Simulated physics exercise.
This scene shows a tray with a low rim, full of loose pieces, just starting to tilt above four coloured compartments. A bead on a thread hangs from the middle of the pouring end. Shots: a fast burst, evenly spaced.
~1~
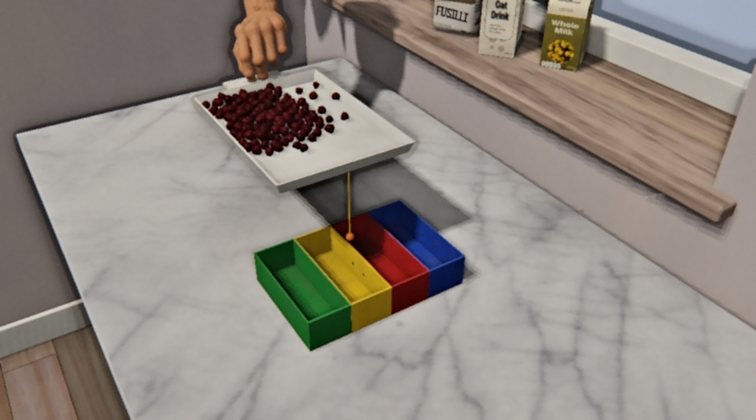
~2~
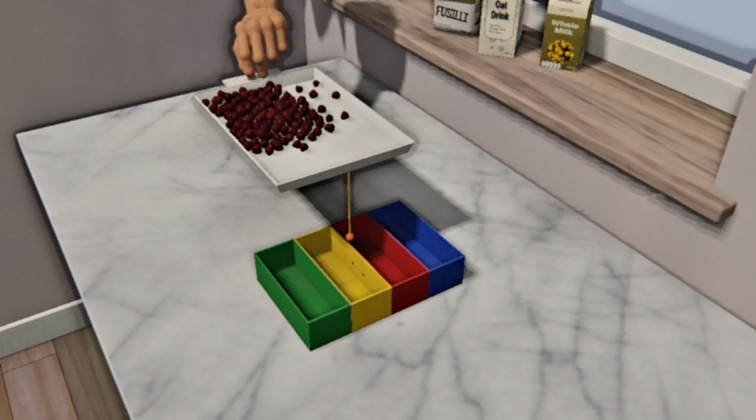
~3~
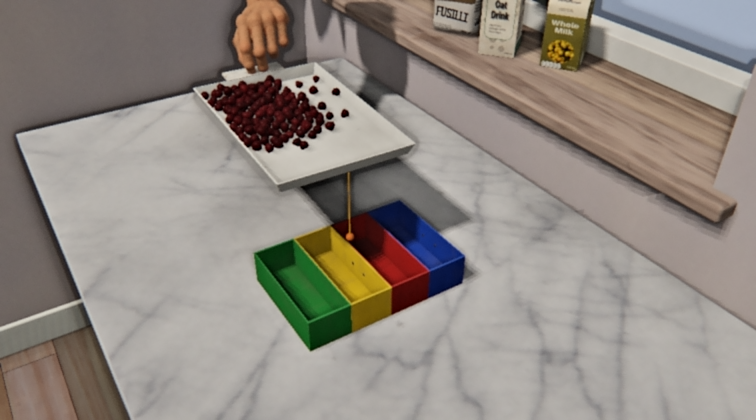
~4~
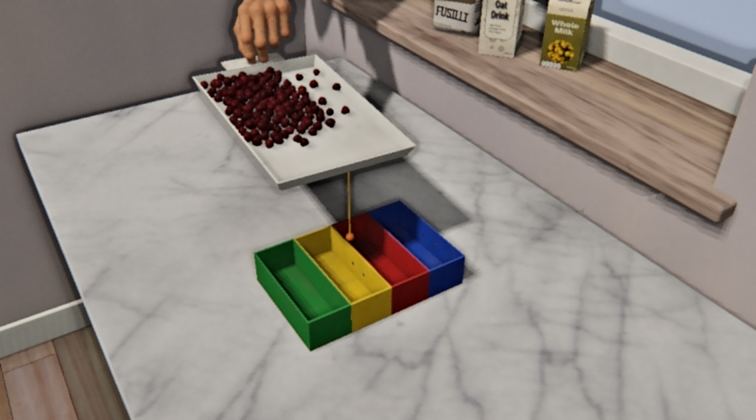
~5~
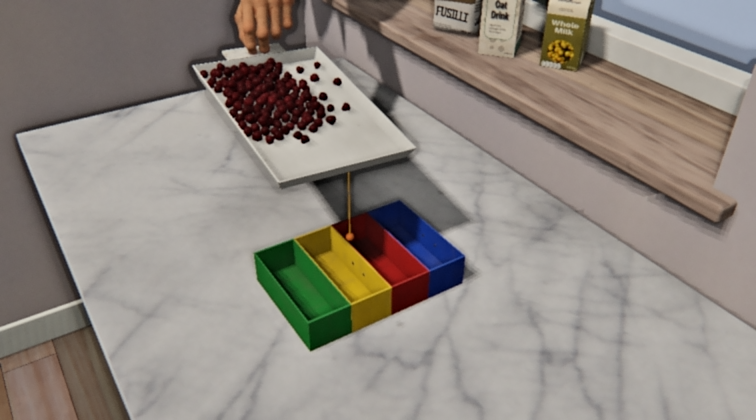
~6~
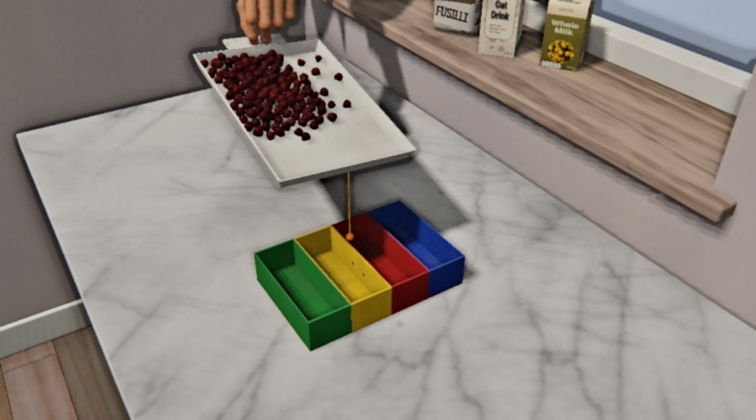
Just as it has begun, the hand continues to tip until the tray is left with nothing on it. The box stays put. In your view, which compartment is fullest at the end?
Fullest: The blue compartment.
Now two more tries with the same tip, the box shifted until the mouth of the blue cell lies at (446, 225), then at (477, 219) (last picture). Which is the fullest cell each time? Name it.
That red cell, and then the yellow one.
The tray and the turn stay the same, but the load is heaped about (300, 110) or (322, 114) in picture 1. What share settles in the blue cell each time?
Respectively 50 and 50 per cent.
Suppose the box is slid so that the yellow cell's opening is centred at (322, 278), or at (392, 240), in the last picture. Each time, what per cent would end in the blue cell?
30, then 0 %.
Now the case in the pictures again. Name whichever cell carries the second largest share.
Ranked number two: The cell in red.
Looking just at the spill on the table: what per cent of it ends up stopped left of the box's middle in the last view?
Near 0 in a hundred.
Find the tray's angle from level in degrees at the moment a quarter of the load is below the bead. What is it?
The tilt is near 65° by then.
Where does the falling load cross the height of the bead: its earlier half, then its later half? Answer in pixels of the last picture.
Earlier half at (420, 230), later half at (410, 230).
Soon, tray tipped steeply; most on the tray; a small part in the blue cell; a small part in the red cell; a stray few in the yellow cell; a small part falling or outside the box.
A while on, tray tipped right over; a small part on the tray; about a third in the blue cell; a small part in the red cell; a stray few in the yellow cell; about a quarter falling or outside the box.
Towards the end, tray tipped past a quarter turn; about half in the blue cell; about a quarter in the red cell; a small part in the yellow cell; about a quarter falling or outside the box.
Finally, tray tipped past a quarter turn; about half in the blue cell; about a quarter in the red cell; a small part in the yellow cell; none in the green cell; about a quarter outside the box.
